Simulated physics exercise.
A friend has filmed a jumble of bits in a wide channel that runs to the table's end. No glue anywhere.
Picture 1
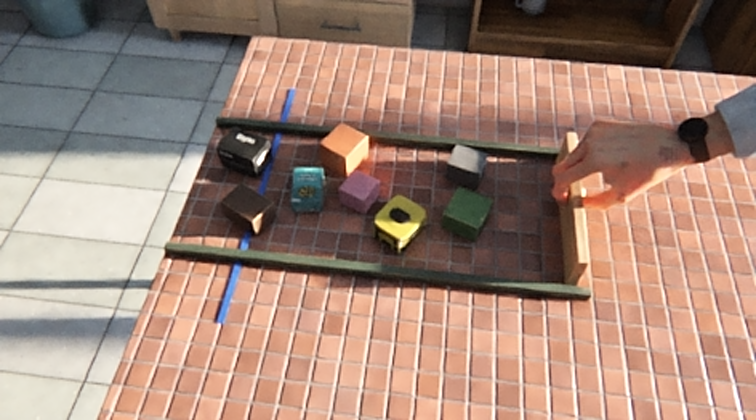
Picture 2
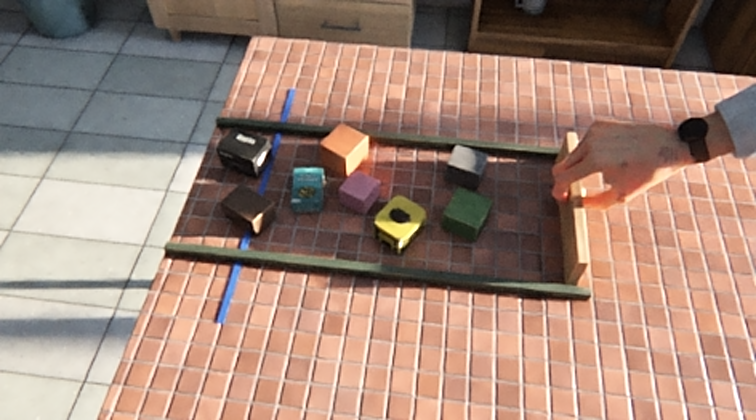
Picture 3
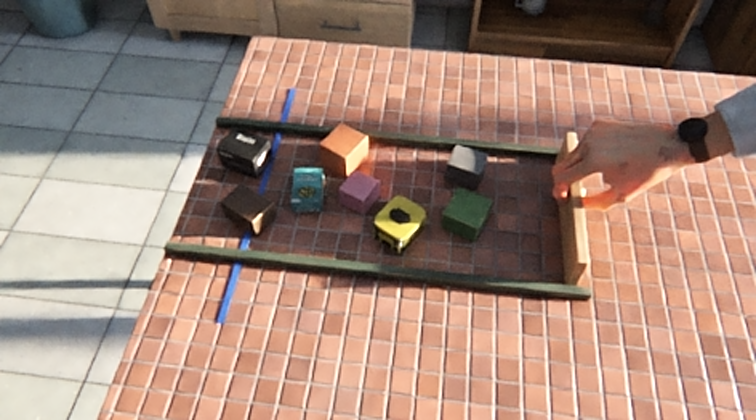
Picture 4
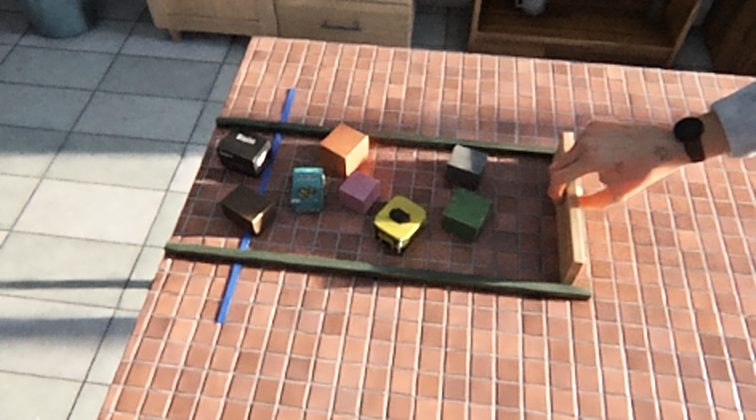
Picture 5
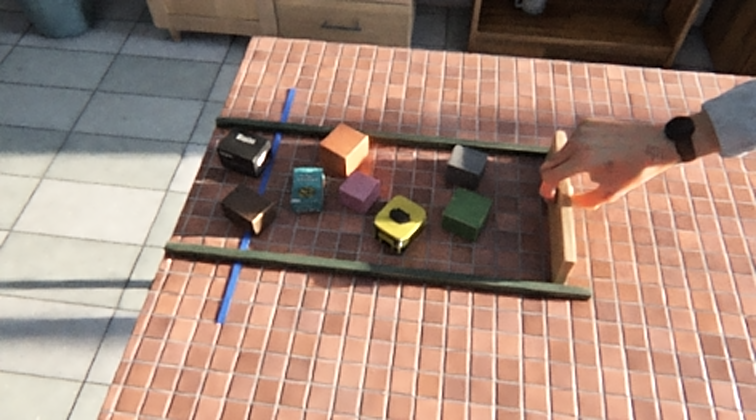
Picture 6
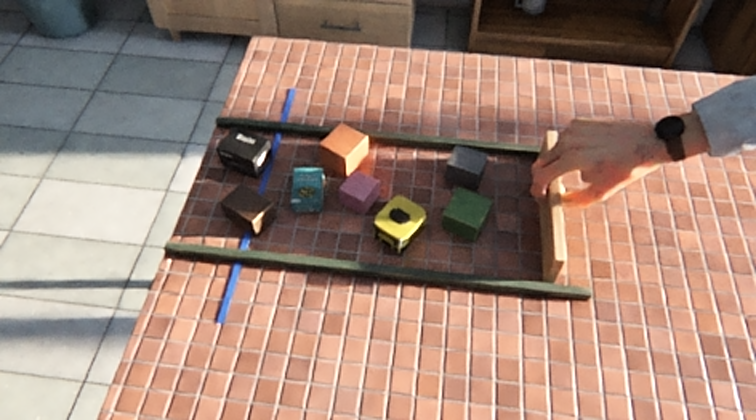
A wooden board, gripped by a hand wearing a dark watch, stays almost still at the right end of a channel between two green rails, then slides a little way left. The scattered blocks and boxes ahead of it, including two dark ones by the blue tape, do not move.
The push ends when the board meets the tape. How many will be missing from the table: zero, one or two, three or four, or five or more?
Outcome: The number that fall off is one or two.
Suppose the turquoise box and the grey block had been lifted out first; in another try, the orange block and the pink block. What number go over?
0 in the first case, 1 in the second.
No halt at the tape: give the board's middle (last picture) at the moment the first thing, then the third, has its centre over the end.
About (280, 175), then (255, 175).
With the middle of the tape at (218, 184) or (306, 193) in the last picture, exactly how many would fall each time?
Down on the floor: 5 and 0.
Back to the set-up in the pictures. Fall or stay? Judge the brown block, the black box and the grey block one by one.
The brown block survives, the black box is lost, the grey block does not fall.
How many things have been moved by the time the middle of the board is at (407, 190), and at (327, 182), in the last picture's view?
4 and 8.
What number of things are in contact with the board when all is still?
The number is 3.
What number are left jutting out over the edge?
2 of them.
Early on, none off yet; black box at rest near (245, 153); brown block at rest near (249, 210); turquoise box at rest near (308, 190).
Finally, the number that fall off is one or two; lost, black box.
